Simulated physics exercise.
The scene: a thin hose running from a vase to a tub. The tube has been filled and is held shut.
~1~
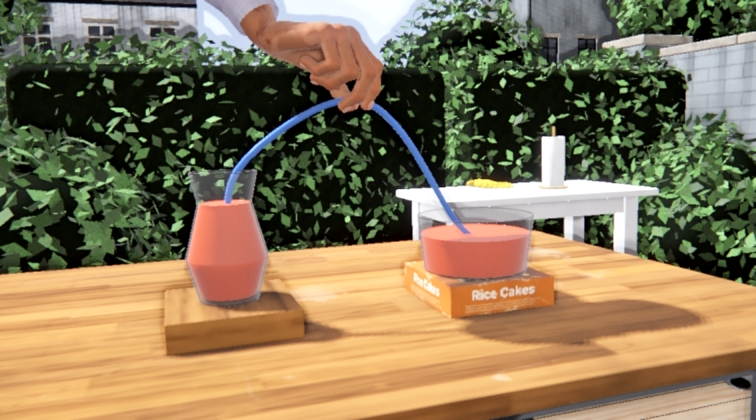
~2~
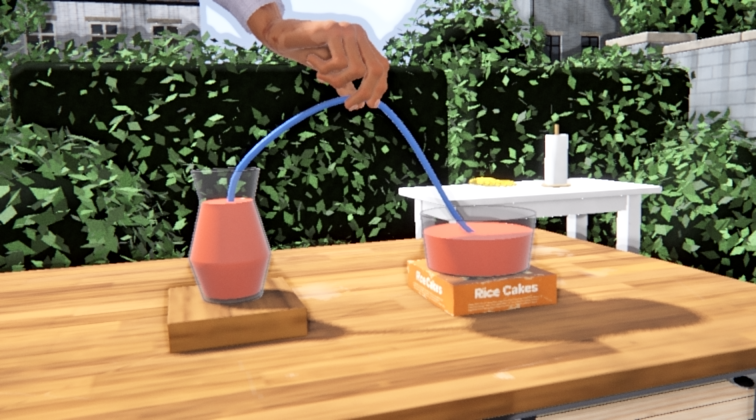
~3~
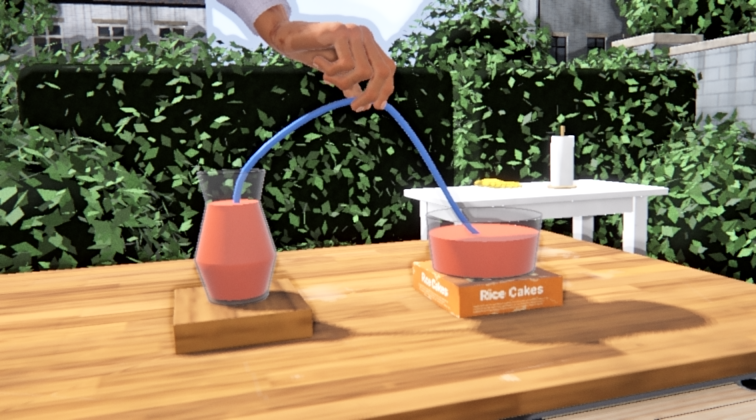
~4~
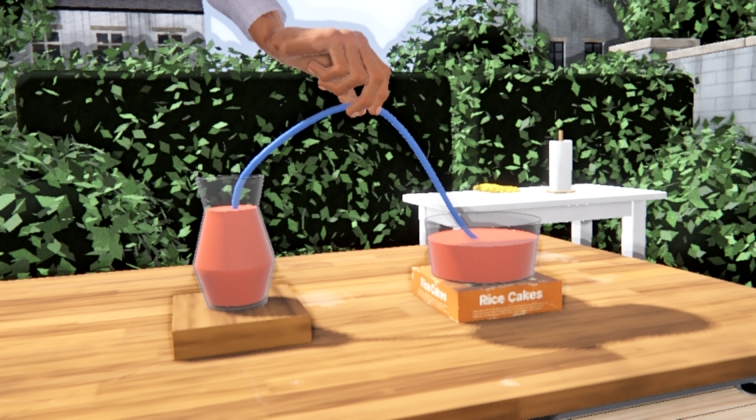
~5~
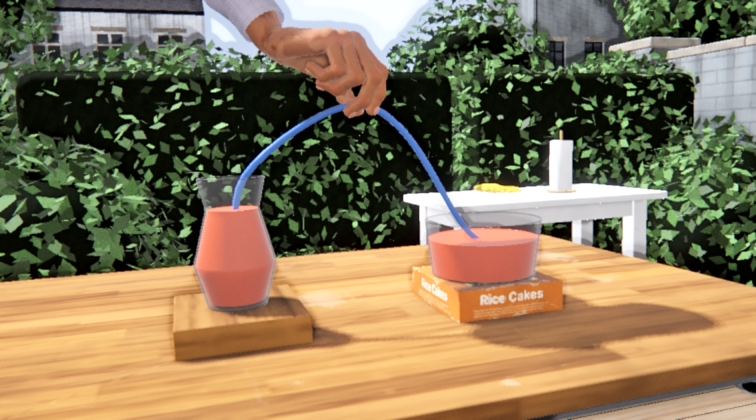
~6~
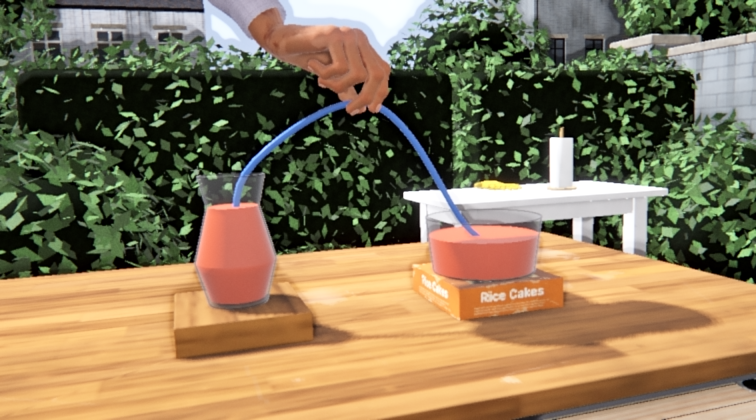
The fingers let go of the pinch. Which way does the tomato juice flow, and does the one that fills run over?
The tomato juice goes rightwards; the receiving one has room for it.
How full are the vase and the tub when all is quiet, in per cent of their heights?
First 40 %, second 80 %.
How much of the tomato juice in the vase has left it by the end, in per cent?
Near 40 in a hundred.
Soon after, the vase is about two thirds full; the tub is about two thirds full.
Later, the vase is about half full; the tub is about three quarters full.
In the end, the vase is about a third full; the tub is about three quarters full; the two surfaces are level.
